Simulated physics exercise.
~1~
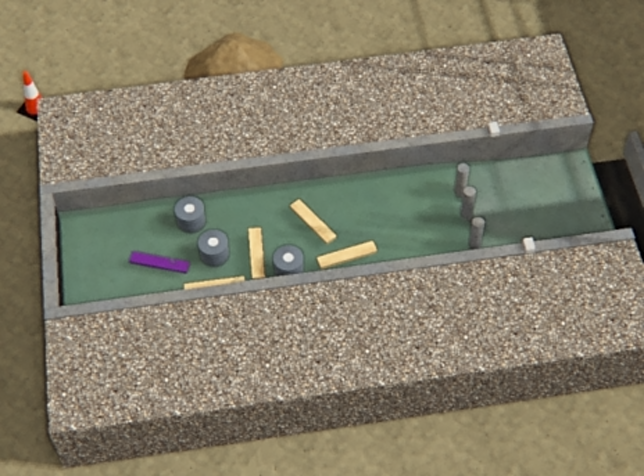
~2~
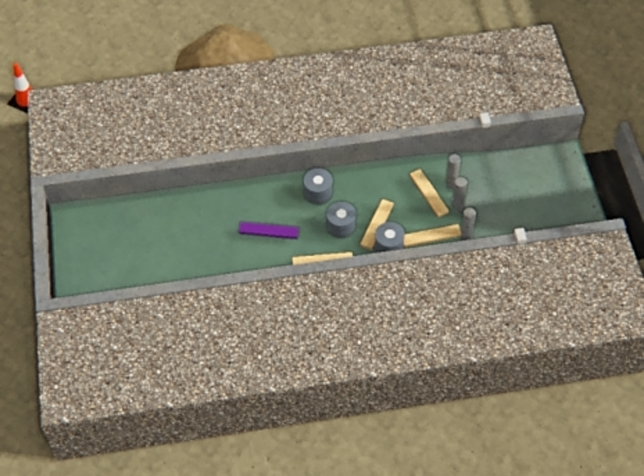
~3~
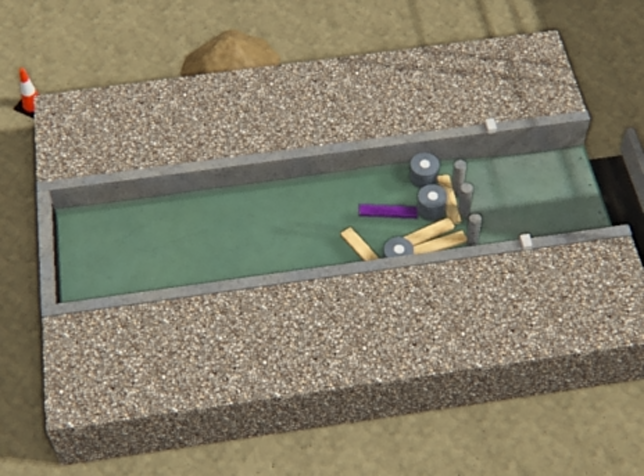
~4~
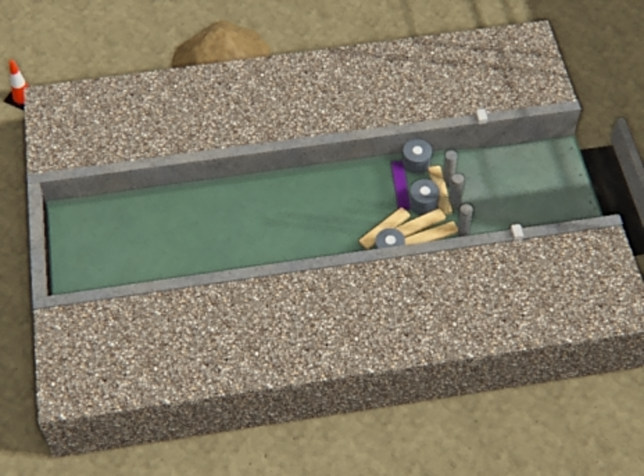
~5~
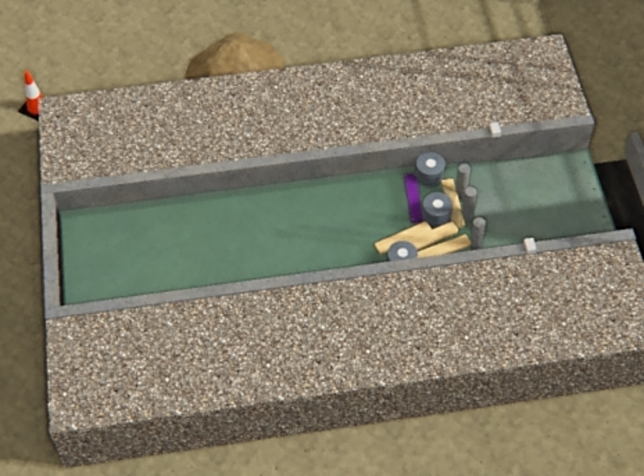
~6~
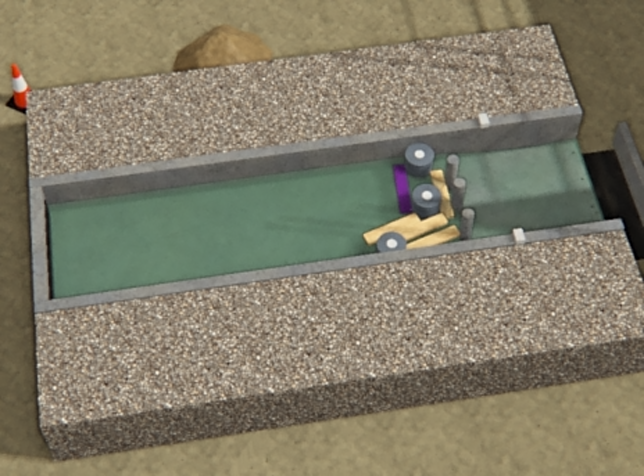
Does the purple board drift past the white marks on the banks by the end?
No, the purple board stops short of the white marks. It ends up floating behind the tubs and pale boards jammed at the posts.
